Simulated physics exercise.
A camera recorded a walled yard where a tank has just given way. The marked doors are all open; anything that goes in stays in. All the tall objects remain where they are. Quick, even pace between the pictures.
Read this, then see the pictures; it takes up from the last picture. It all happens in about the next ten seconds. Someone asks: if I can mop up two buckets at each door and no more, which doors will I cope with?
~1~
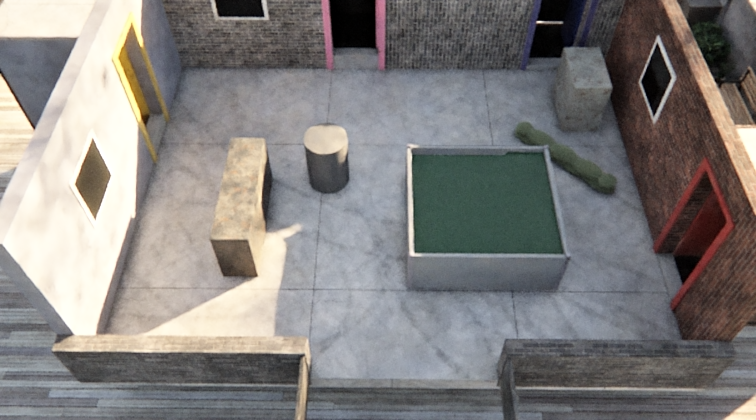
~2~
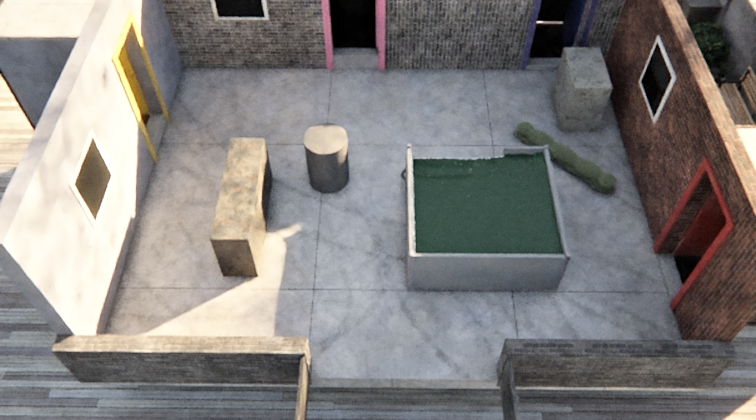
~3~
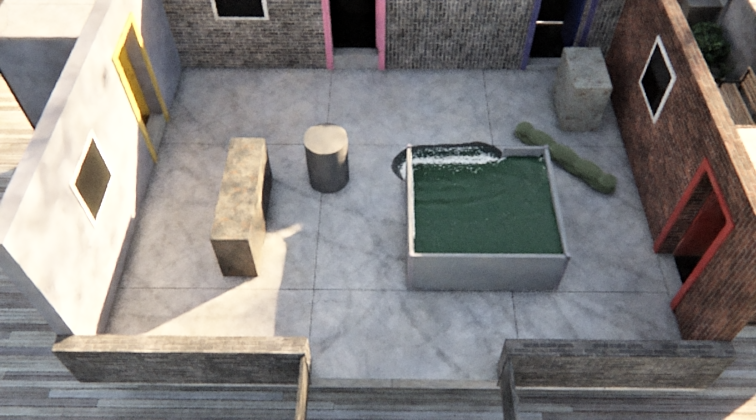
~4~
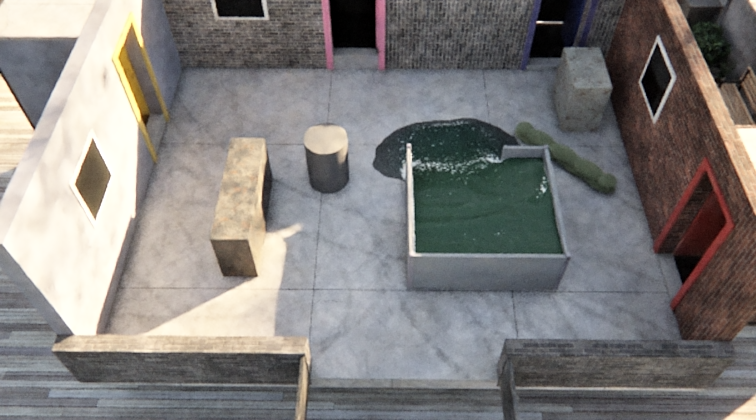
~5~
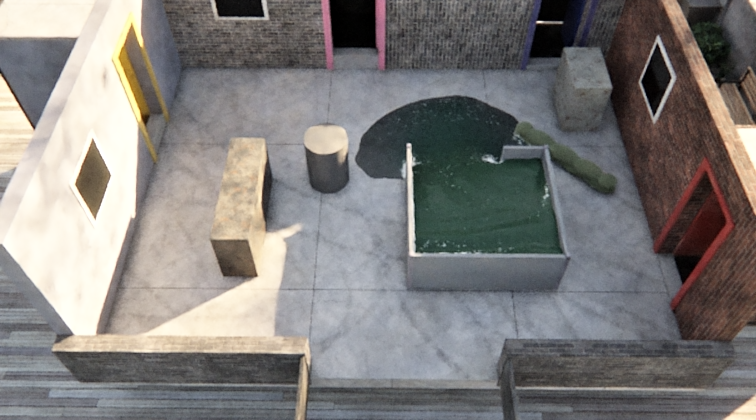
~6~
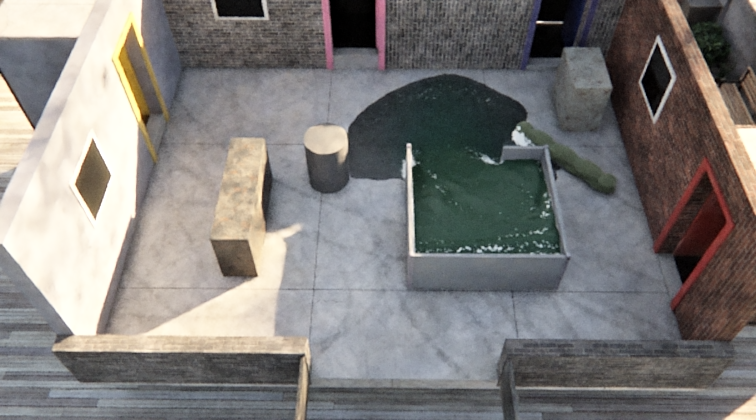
The blue door: Too much for you; the red door: You will cope; the pink door: You will cope; the yellow door: You will cope.
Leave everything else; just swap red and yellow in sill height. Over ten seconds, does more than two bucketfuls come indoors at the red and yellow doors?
Result: Red door remains below the limit; yellow door crosses the threshold.
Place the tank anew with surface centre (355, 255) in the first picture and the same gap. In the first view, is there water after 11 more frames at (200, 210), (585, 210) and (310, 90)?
Well, in the order you listed them, they'd be unreached, unreached and reached by the flood.
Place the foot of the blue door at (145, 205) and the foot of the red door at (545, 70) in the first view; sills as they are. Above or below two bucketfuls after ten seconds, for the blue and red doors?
Going through them, I find the blue door escapes flooding and the red door overflows.
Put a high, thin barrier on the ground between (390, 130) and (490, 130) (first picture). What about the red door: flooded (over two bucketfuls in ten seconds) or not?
Red exceeds the limit.
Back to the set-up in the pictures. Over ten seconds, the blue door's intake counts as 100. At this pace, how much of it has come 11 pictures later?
About 10 per cent.
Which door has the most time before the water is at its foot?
That would be the red-painted one.
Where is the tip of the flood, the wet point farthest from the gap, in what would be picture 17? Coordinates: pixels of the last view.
My estimate: Roughly (218, 72).
A moment on, water covers 25 % of the floor; the blue door wet at the sill, nothing in, the red door not reached, the pink door wet at the sill, nothing in, the yellow door not reached.
Next, water covers 30 % of the floor; the blue door under two buckets in, the red door not reached, the pink door wet at the sill, nothing in, the yellow door not reached.
Then, water covers 45 % of the floor; the blue door over two buckets in, the red door not reached, the pink door wet at the sill, nothing in, the yellow door wet at the sill, nothing in.
Later, water covers 75 % of the floor; the blue door far over two buckets in, the red door wet at the sill, nothing in, the pink door wet at the sill, nothing in, the yellow door wet at the sill, nothing in.
In the end, water covers 95 % of the floor; the blue door far over two buckets in, the red door under two buckets in, the pink door wet at the sill, nothing in, the yellow door wet at the sill, nothing in.
